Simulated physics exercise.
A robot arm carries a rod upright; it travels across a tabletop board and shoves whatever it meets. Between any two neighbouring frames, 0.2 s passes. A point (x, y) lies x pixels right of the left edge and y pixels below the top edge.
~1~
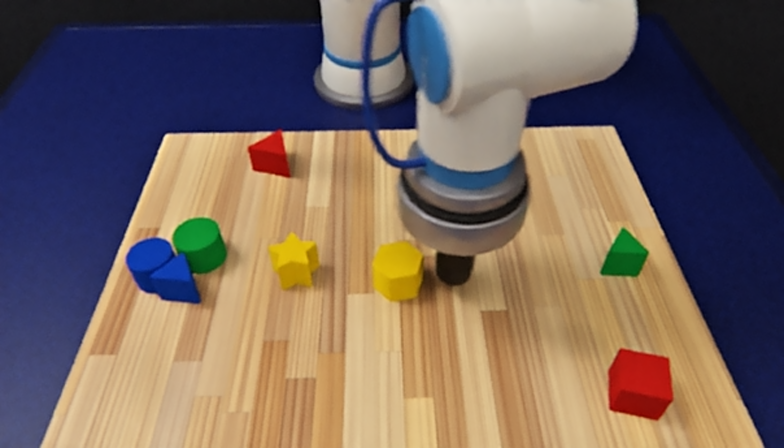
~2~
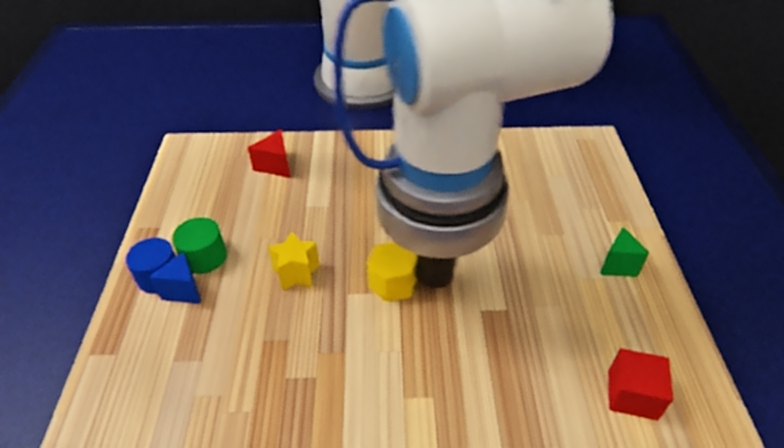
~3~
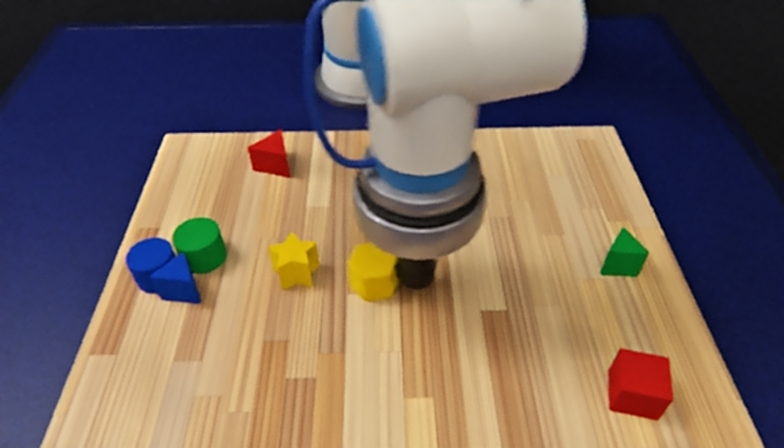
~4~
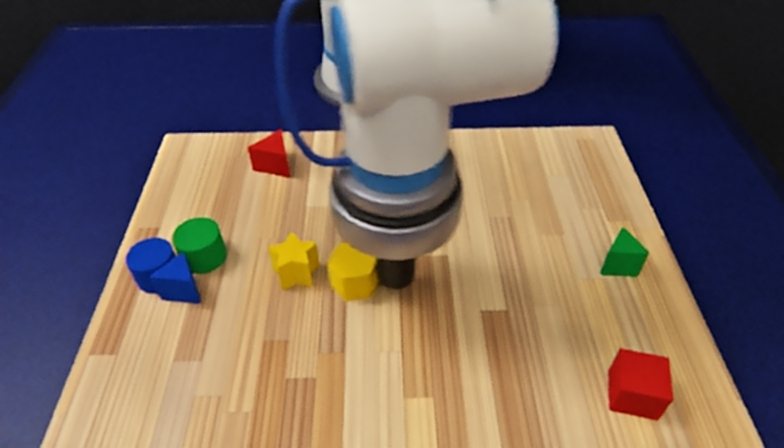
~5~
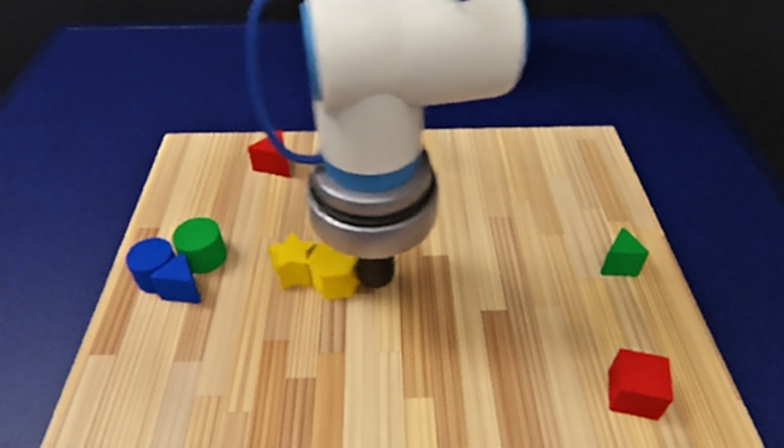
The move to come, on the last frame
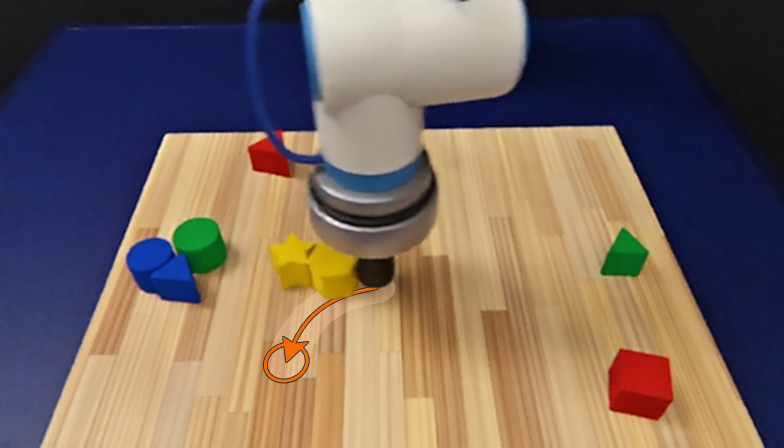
At first, a robot arm's dark rod sits just right of a yellow hexagon on a wooden board, among scattered red, green, blue and yellow blocks. The arm then pushes the hexagon steadily left a short way, until it sits against the yellow star, while the other blocks stay still.
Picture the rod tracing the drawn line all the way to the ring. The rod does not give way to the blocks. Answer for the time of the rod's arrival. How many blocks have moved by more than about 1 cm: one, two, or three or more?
The answer is two blocks.
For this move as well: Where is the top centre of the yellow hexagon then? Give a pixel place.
I think it will end close to (292, 260).
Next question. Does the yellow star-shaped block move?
Short answer: Yes.
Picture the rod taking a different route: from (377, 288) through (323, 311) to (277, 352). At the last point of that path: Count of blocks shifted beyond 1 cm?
Two of them.
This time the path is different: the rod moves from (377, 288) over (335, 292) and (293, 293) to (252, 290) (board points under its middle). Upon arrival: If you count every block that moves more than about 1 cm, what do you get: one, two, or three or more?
Count: Three or more.
The line goes from (377, 288) via (337, 299) and (305, 325), ending at (286, 362).
On the path given first. One third of the way, rod (334, 287); yellow star-shaped block (262, 244), turned 20° clockwise; yellow hexagon (297, 259), turned 15° clockwise.
Two thirds of the way, rod (302, 313); yellow star-shaped block (259, 243), turned 25° clockwise; yellow hexagon (292, 260), turned 25° clockwise.
At the end, rod (283, 350); yellow star-shaped block (259, 243), turned 25° clockwise; yellow hexagon (292, 260), turned 25° clockwise.
